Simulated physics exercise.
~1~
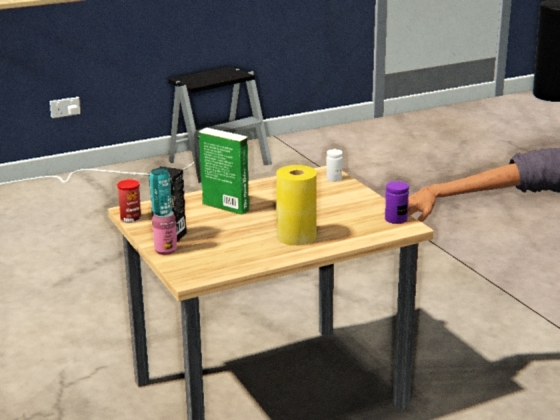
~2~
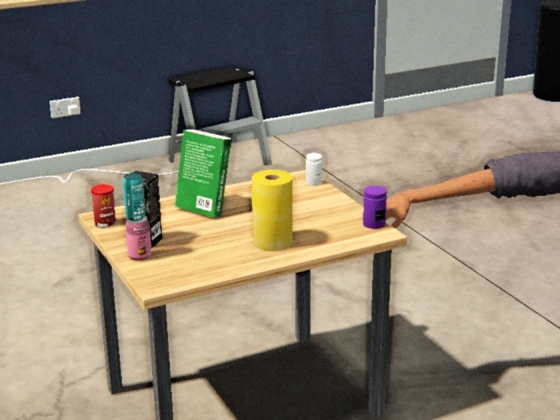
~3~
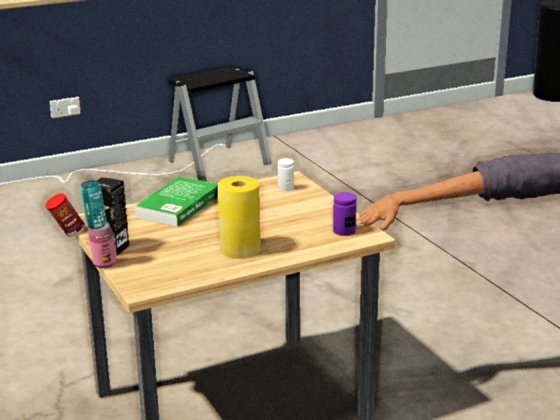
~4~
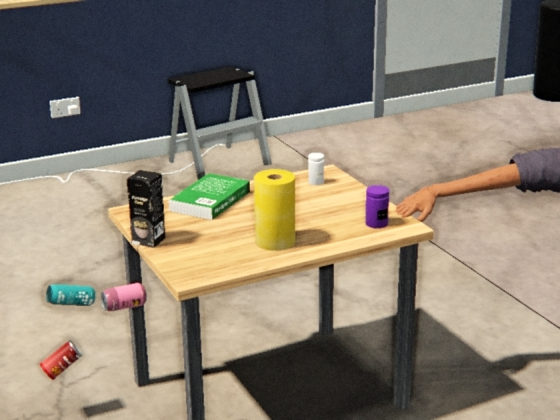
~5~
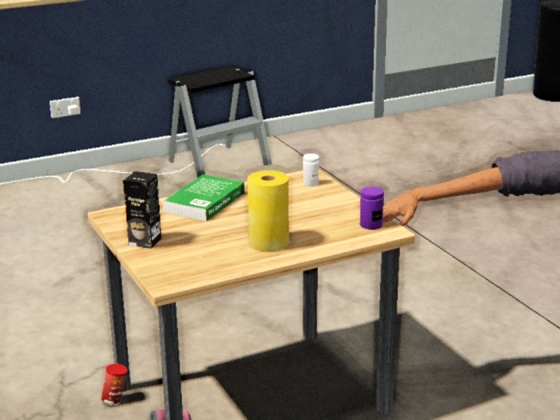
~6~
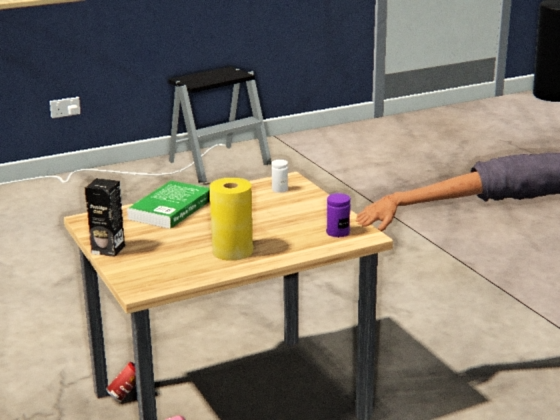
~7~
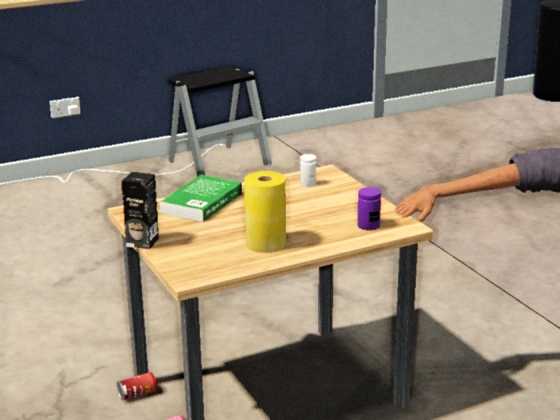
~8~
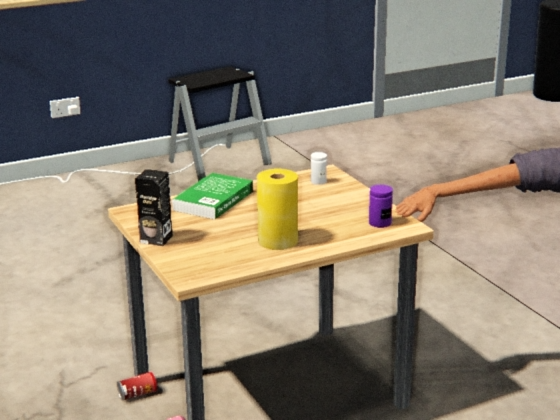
Hand jerking a wooden table back and forth, toppling a green book and sending red, pink and turquoise cans to the floor.
